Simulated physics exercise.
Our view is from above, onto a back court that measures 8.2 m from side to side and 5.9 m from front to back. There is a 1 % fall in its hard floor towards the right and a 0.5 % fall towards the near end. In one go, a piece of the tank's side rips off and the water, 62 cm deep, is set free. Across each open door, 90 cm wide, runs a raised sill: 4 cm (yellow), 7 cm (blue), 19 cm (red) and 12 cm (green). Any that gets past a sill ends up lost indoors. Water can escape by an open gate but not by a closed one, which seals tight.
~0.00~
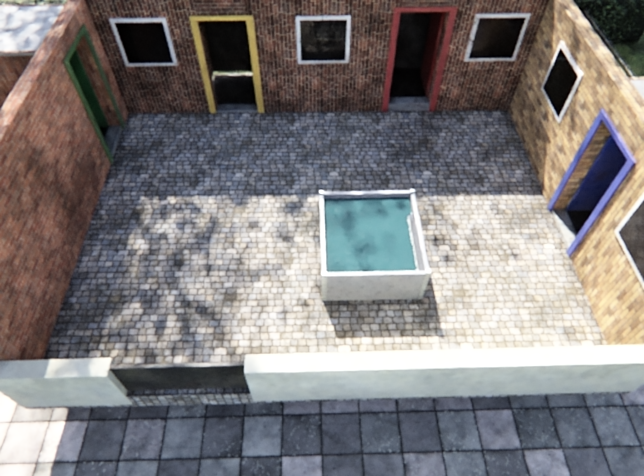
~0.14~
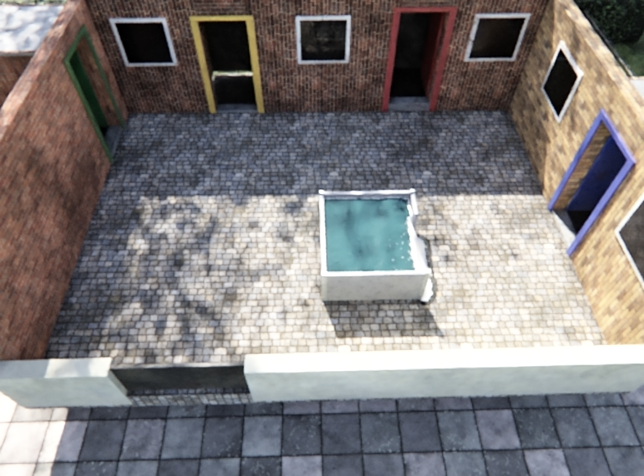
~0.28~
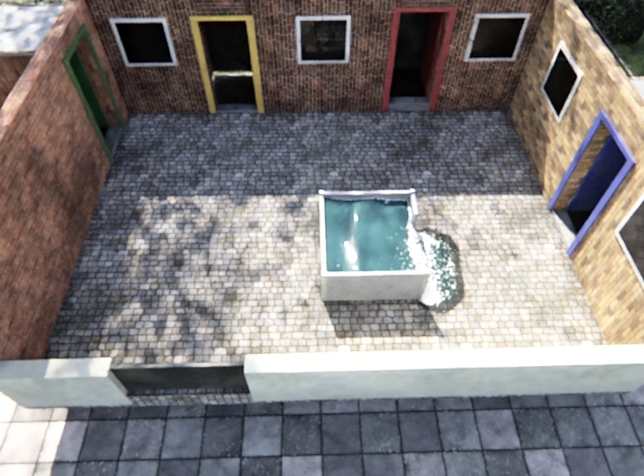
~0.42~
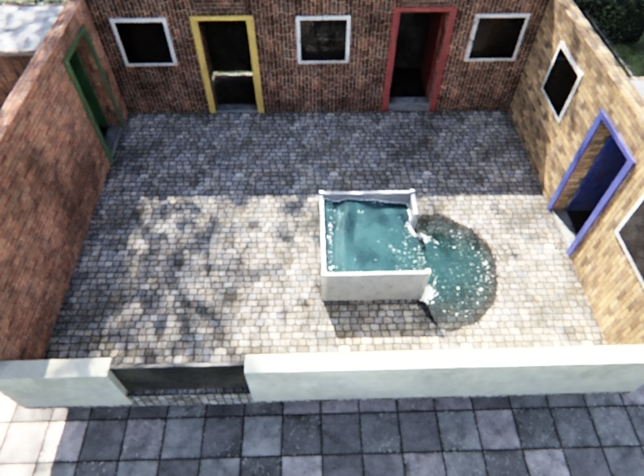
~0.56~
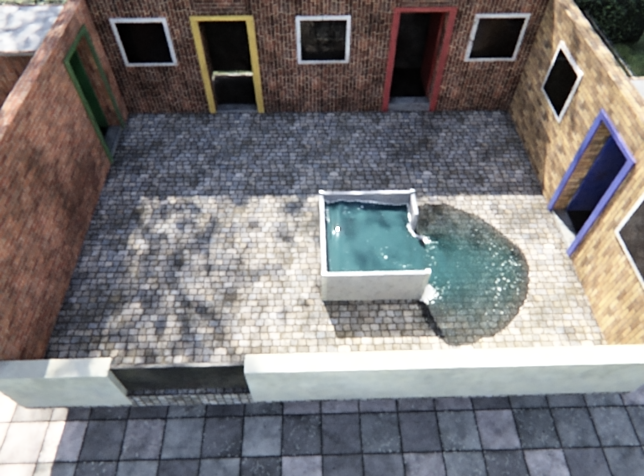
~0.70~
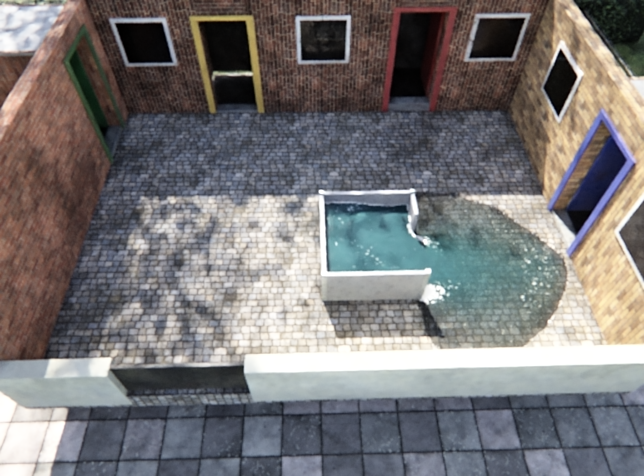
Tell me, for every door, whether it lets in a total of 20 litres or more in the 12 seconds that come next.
For every door: The yellow door does not; the blue door does; the red door does not; the green door does not.
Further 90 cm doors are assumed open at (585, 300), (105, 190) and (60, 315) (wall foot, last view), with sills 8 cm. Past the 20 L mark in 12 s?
Taking them in order, the first gets enough, the second too little and the third too little.
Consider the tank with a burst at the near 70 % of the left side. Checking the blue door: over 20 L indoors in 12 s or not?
Measured against that limit, the blue door stays within it.
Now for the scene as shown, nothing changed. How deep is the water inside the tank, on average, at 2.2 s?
Mean depth: Some 21 cm.
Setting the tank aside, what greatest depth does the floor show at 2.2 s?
It gets to some 33 cm.
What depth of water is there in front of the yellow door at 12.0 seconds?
The depth there is around 1.0 cm.
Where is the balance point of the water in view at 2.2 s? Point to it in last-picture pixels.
Its balance point sits around (467, 276).
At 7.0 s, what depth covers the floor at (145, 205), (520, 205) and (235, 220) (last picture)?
0, 7, 0 cm.
After 1.4 s water covers 20 % of the floor and is deepest (30 cm) near (611, 369); yellow door not reached, blue door 17 cm at the sill, 23 L in, red door not reached, green door not reached.
After 2.2 s water covers 20 % of the floor and is deepest (33 cm) near (611, 369); yellow door not reached, blue door 21 cm at the sill, 90 L in, red door not reached, green door not reached.
After 3.5 s water covers 25 % of the floor and is deepest (17 cm) near (502, 294); yellow door not reached, blue door 14 cm at the sill, 146 L in, red door not reached, green door not reached.
After 7.0 s water covers 50 % of the floor and is deepest (10 cm) near (515, 136); yellow door not reached, blue door 8 cm at the sill, 188 L in, red door 6 cm at the sill, 0 L in, green door not reached.
After 12.0 s water covers 80 % of the floor and is deepest (6 cm) near (599, 369); yellow door 1 cm at the sill, 0 L in, blue door 5 cm at the sill, 191 L in, red door 3 cm at the sill, 0 L in, green door not reached.
